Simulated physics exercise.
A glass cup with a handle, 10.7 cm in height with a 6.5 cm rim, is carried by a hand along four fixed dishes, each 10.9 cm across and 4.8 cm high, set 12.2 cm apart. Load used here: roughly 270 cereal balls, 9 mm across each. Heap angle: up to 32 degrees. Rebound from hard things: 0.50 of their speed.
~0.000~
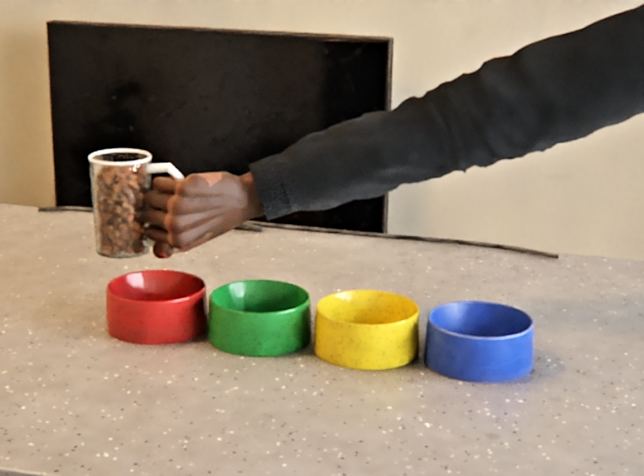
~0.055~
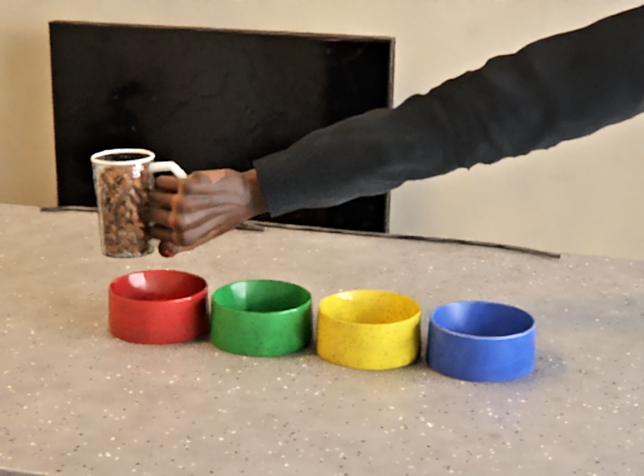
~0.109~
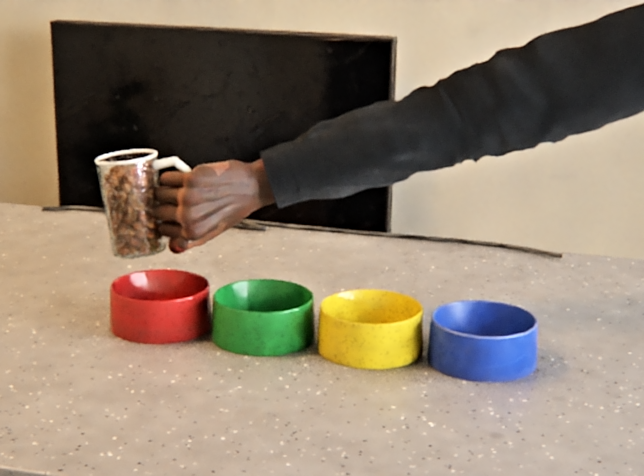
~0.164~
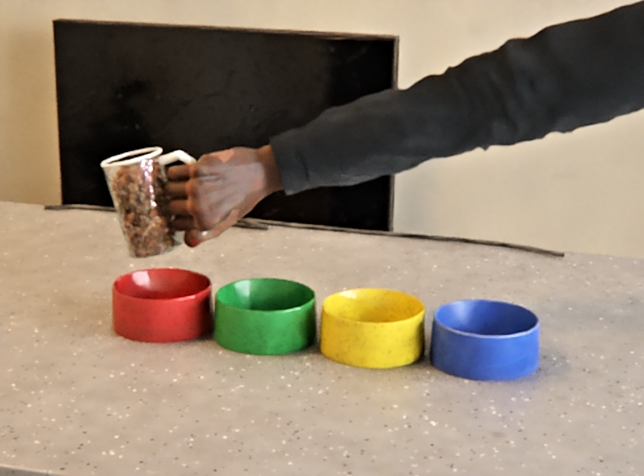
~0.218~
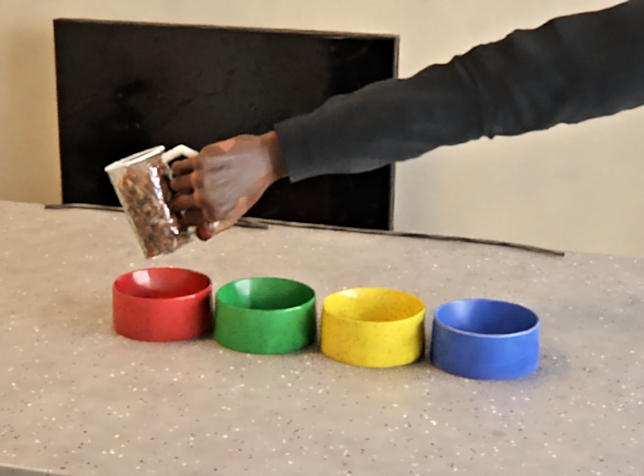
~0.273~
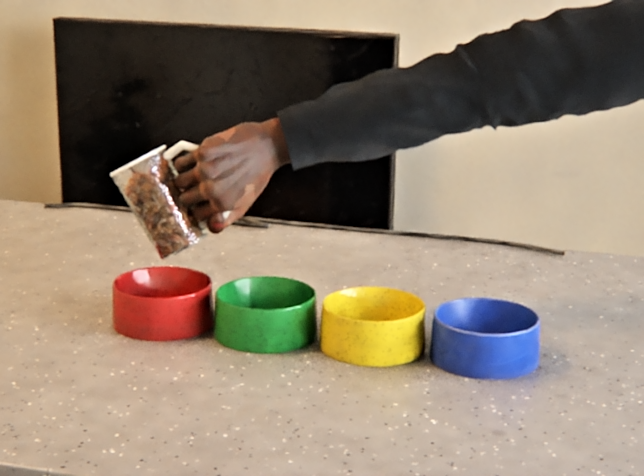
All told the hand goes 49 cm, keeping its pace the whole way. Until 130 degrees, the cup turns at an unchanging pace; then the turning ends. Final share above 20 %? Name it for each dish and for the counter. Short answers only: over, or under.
One by one: Red: Stays within a fifth, blue: Stays within a fifth, green: Goes past a fifth, yellow: Stays within a fifth, counter: Stays within a fifth.
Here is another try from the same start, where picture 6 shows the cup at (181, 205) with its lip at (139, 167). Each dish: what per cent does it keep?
Per cent kept: Red 0; blue 70; green 0; yellow 20.
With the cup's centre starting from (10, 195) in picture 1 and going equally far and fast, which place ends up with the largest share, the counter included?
Biggest portion: Red.
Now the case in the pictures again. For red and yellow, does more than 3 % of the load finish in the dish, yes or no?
Red: True; yellow: False.
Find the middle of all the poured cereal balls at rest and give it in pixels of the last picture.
My guess is close to (257, 318).
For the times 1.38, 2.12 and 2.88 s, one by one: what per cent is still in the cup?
Around 0 per cent at the first moment, 0 at the second and 0 at the third.
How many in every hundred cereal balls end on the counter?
Roughly 5 in a hundred.
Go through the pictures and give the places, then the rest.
The first picture shows cup at (122, 204), tilt 0 degrees, lip at (93, 155), moved 0.0 cm; middle of the pieces at (118, 209); red dish at (156, 286); green dish at (260, 297); yellow dish at (368, 308); blue dish at (481, 319).
The second picture shows cup at (126, 204), tilt 2 degrees, lip at (96, 156), moved 0.2 cm; middle of the pieces at (122, 209).
The third picture shows cup at (133, 204), tilt 7 degrees, lip at (99, 158), moved 0.9 cm; middle of the pieces at (130, 210).
The fourth picture shows cup at (144, 204), tilt 14 degrees, lip at (105, 162), moved 1.9 cm; middle of the pieces at (142, 210).
The fifth picture shows cup at (153, 204), tilt 22 degrees, lip at (110, 167), moved 3.0 cm; middle of the pieces at (151, 210).
The sixth picture shows cup at (161, 204), tilt 30 degrees, lip at (115, 173), moved 4.0 cm; middle of the pieces at (161, 210); red dish at (163, 282); green dish at (266, 293); yellow dish at (374, 304); blue dish at (487, 316). The cup turns about 140 degrees a second and travels 19 cm a second.
Then, at 1.38 s, tilt 130 degrees; cup holds 0 %, red 5 %, green 85 %.
After 2.12 s, tilt 130 degrees; cup holds 0 %, red 5 %, green 85 %.
After 2.88 s, tilt 130 degrees; cup holds 0 %, red 5 %, green 85 %.
In the end, at 3.2 s, red 5 %, blue 0 %, green 85 %, yellow 0 %, counter 5 %.
